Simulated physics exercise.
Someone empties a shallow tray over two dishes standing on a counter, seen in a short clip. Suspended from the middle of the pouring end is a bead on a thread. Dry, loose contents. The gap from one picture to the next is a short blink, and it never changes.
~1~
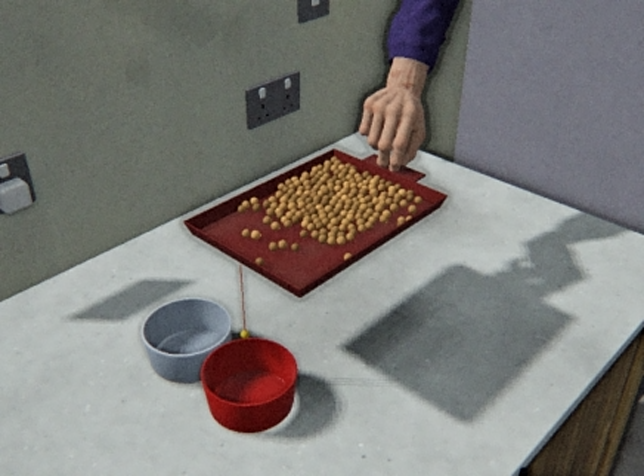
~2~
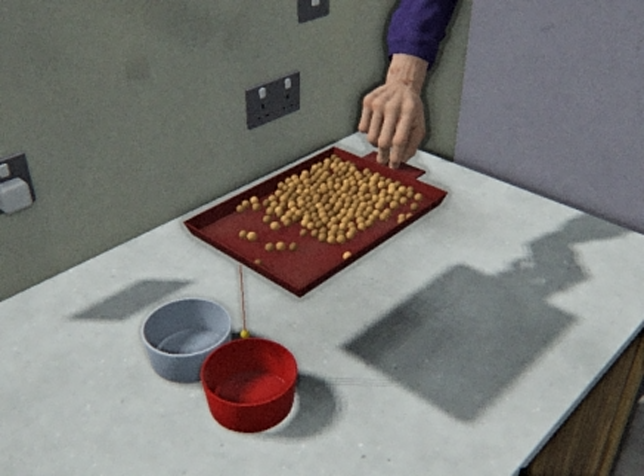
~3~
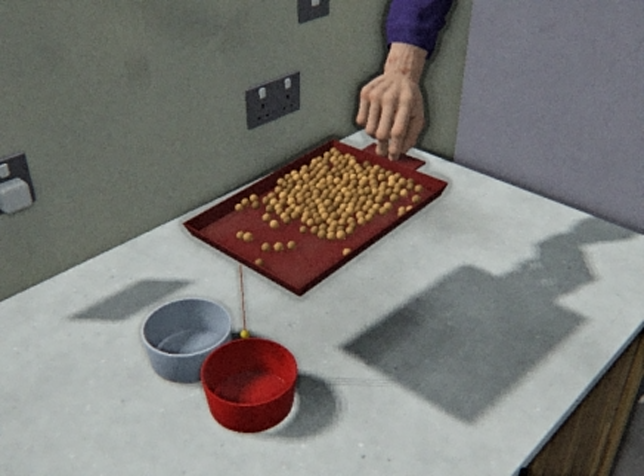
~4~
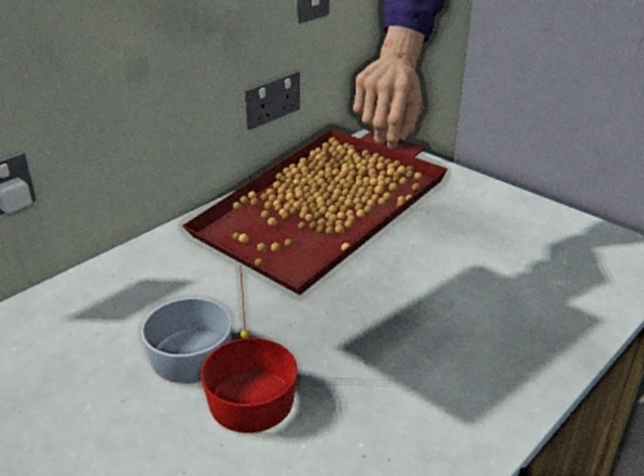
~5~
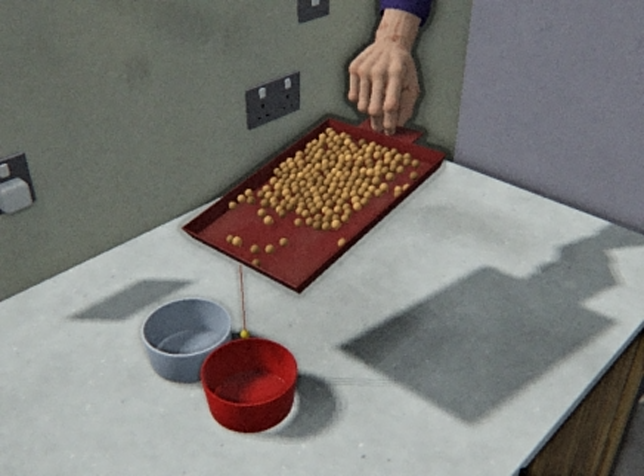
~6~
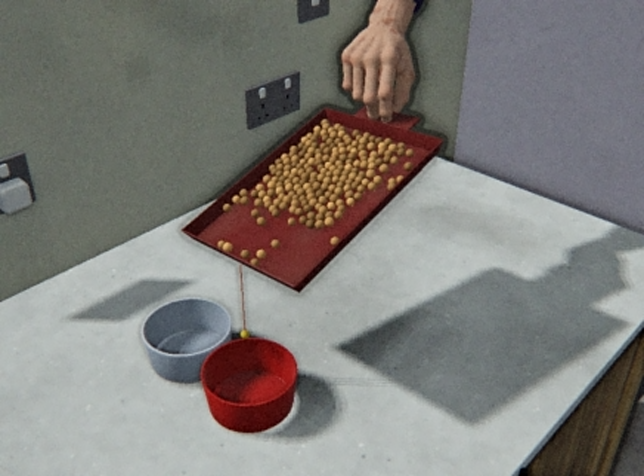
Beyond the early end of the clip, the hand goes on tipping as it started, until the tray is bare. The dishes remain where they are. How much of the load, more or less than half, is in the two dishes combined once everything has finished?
Most of the load is not lost.
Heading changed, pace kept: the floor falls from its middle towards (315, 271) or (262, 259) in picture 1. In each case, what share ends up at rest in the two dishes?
Lab note: Case 1 near 20 %, case 2 near 50 %.
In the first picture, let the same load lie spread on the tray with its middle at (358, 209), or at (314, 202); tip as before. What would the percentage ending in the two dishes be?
In order, roughly 70 % and 80 %.
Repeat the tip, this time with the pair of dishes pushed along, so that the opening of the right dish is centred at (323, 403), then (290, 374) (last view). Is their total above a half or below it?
So that's a lesser portion the first time round, a lesser portion the second.
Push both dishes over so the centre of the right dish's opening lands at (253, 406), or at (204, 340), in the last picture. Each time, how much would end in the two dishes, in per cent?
In turn 50 and 80 in a hundred.
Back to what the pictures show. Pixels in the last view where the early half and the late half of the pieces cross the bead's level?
The opening part goes through (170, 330); what follows goes through (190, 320).
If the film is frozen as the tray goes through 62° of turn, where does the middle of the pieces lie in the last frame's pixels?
Close to (198, 261).
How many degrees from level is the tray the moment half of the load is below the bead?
The tilt is near 70° by then.
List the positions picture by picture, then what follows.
Corners of the pouring end (191, 221) and (300, 284), level; middle of the load (336, 199), round wooden beads; left dish (153, 360); right dish (214, 409); bead on its thread (245, 334), in the first picture.
Corners of the pouring end (191, 222) and (300, 284), level; middle of the load (336, 197), in the second picture.
Corners of the pouring end (190, 223) and (299, 283), tipped barely, lowest at the left corner; middle of the load (336, 192), in the third picture.
Corners of the pouring end (189, 225) and (297, 282), tipped a little, lowest at the left corner; middle of the load (334, 184), just a few on the move, in the fourth picture.
Corners of the pouring end (189, 226) and (296, 281), tipped a little, lowest at the left corner; middle of the load (331, 177), about a tenth on the move, in the fifth picture.
Corners of the pouring end (188, 228) and (294, 281), tipped clearly, lowest at the left corner; middle of the load (324, 172), almost all on the move; left dish (153, 360); right dish (214, 409), in the sixth picture.
Just after the last frame, tray tipped steeply; roughly half on the tray; about a tenth in the right dish; roughly a quarter in the left dish; about a tenth outside both; roughly a quarter in the air.
A moment on, tray tipped past a quarter turn; about a tenth in the right dish; roughly two thirds in the left dish; roughly a quarter outside both; just a few in the air.
Further on, tray tipped past a quarter turn; about a tenth in the right dish; the larger part in the left dish; roughly a quarter outside both.
When it is over, tray tipped past a quarter turn; about a tenth in the right dish; the larger part in the left dish; roughly a quarter outside both.
